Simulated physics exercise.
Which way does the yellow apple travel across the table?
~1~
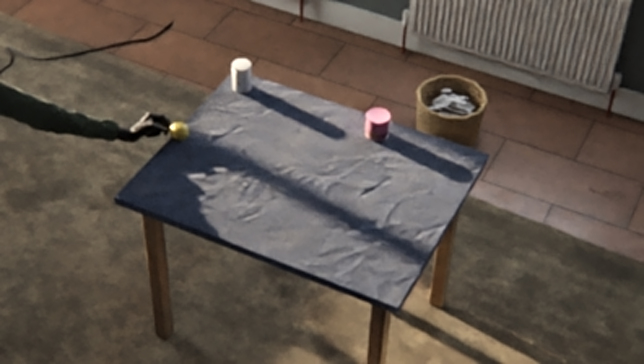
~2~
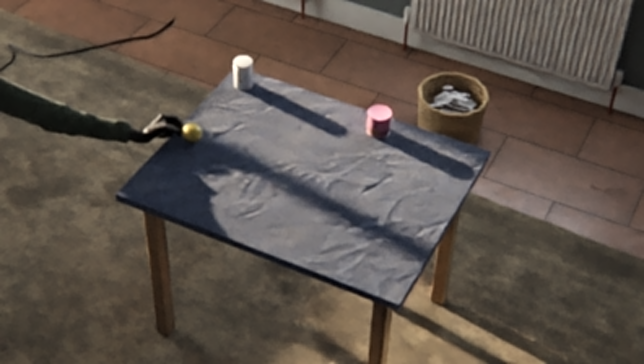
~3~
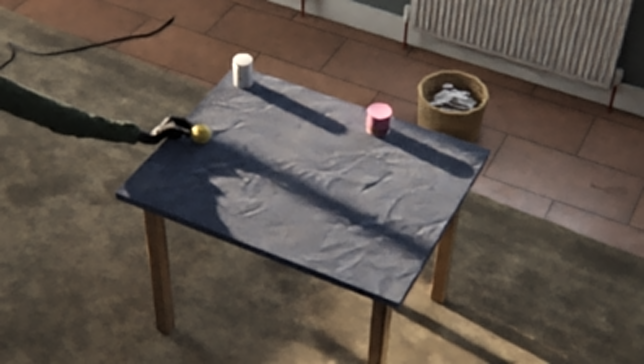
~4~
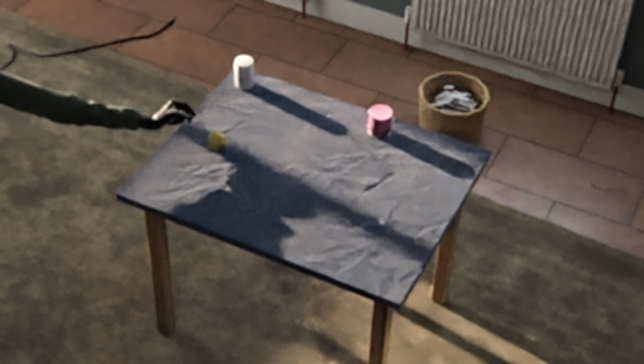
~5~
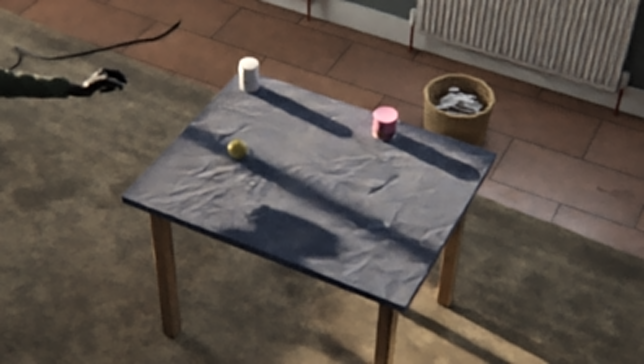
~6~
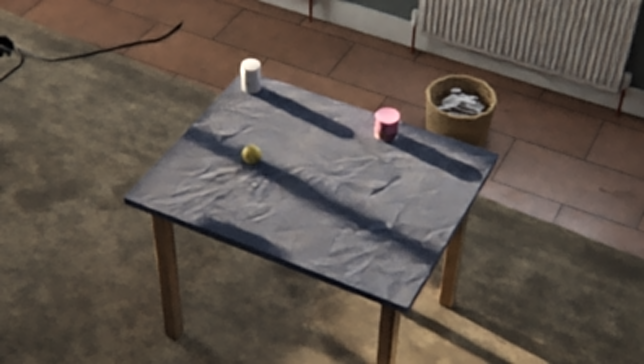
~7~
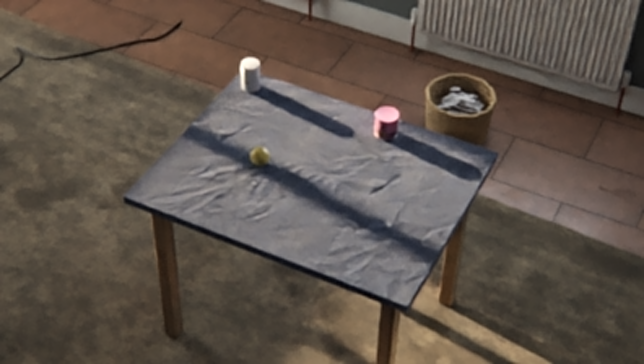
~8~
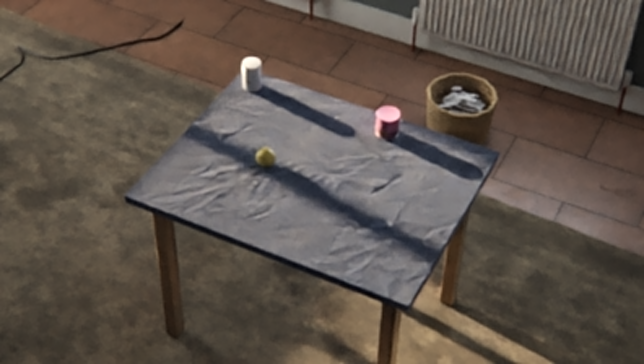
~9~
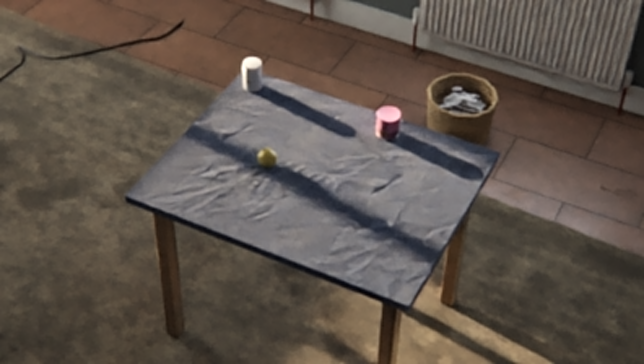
The yellow apple travels to the right, as the viewer sees it.
In the video, a hand sets a small yellow apple rolling to the right across a cloth-covered table holding a white jar and a pink tin, then draws back out of view. The apple slows and comes to rest on the table.
